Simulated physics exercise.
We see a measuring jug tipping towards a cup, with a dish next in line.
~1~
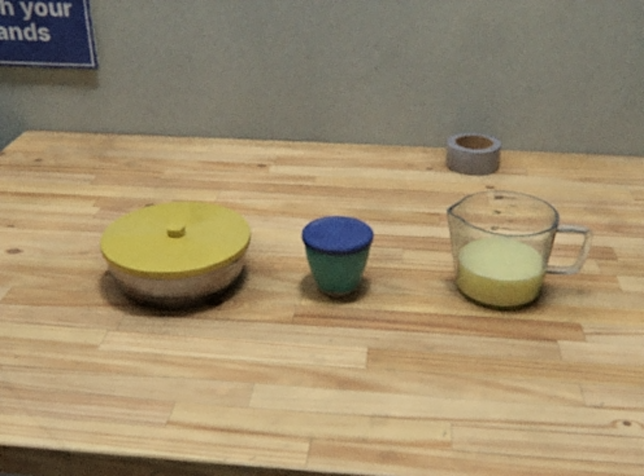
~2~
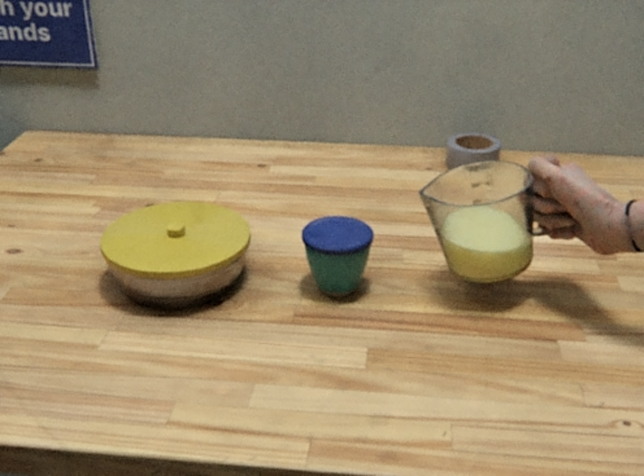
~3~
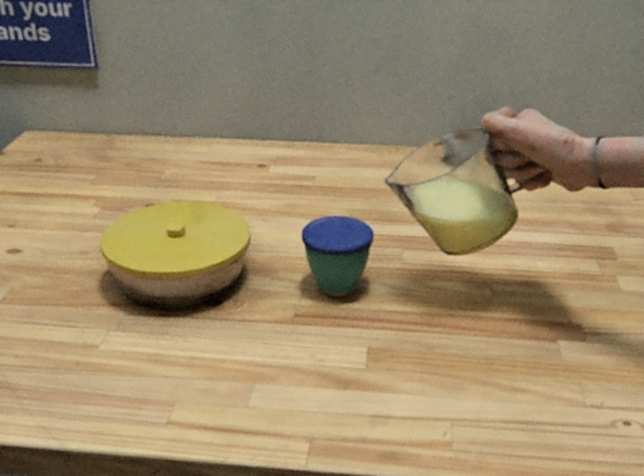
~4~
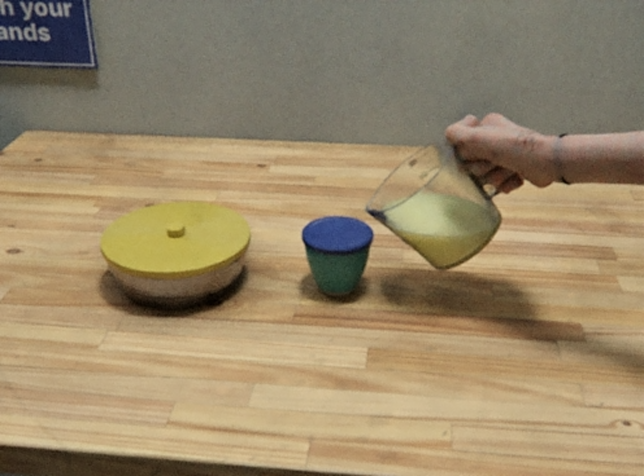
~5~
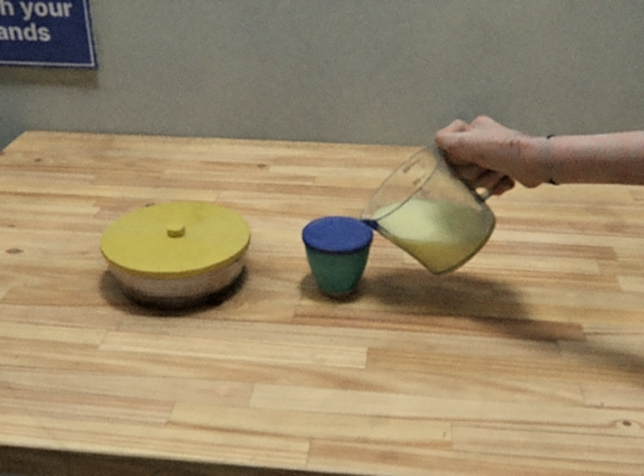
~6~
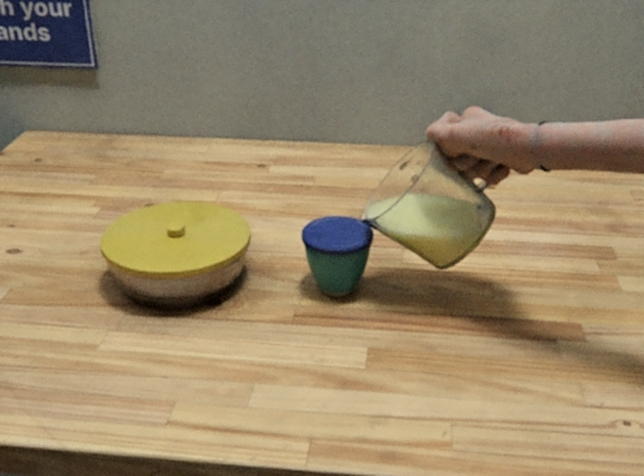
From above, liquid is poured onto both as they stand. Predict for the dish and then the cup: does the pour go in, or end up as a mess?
The dish sends it away I expect; the cup sends it away I expect.
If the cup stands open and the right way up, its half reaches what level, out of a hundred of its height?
75 %, roughly.
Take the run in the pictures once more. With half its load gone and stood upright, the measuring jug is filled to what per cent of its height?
I'd guess around 20 in a hundred.
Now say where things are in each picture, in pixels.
The first picture shows all stand on the top; measuring jug (503, 249) about a third full; cup (337, 266) with its lid on; dish (179, 262) with its lid on.
The second picture shows the hand lifts the measuring jug; measuring jug about a third full, surface at (486, 230); cup (337, 266) with its lid on.
The third picture shows tilting; measuring jug (458, 190) tipped 30° with all of its load; dish (179, 262) with its lid on.
The fourth picture shows no stream yet; measuring jug (438, 206) tipped 40° with all of its load; cup (337, 266) with its lid on.
The fifth picture shows still nothing leaves it; measuring jug (432, 212) tipped 45° with all of its load; dish (179, 262) with its lid on.
The sixth picture shows on the point of pouring; measuring jug (430, 206) tipped 50° with all of its load; cup (337, 266) with its lid on; dish (179, 262) with its lid on.
Soon after, it hits the lid of the cup and runs off.
Later, it hits the lid of the dish and runs off.
In the end, the cup is empty, in a puddle; the dish is empty, in a puddle.
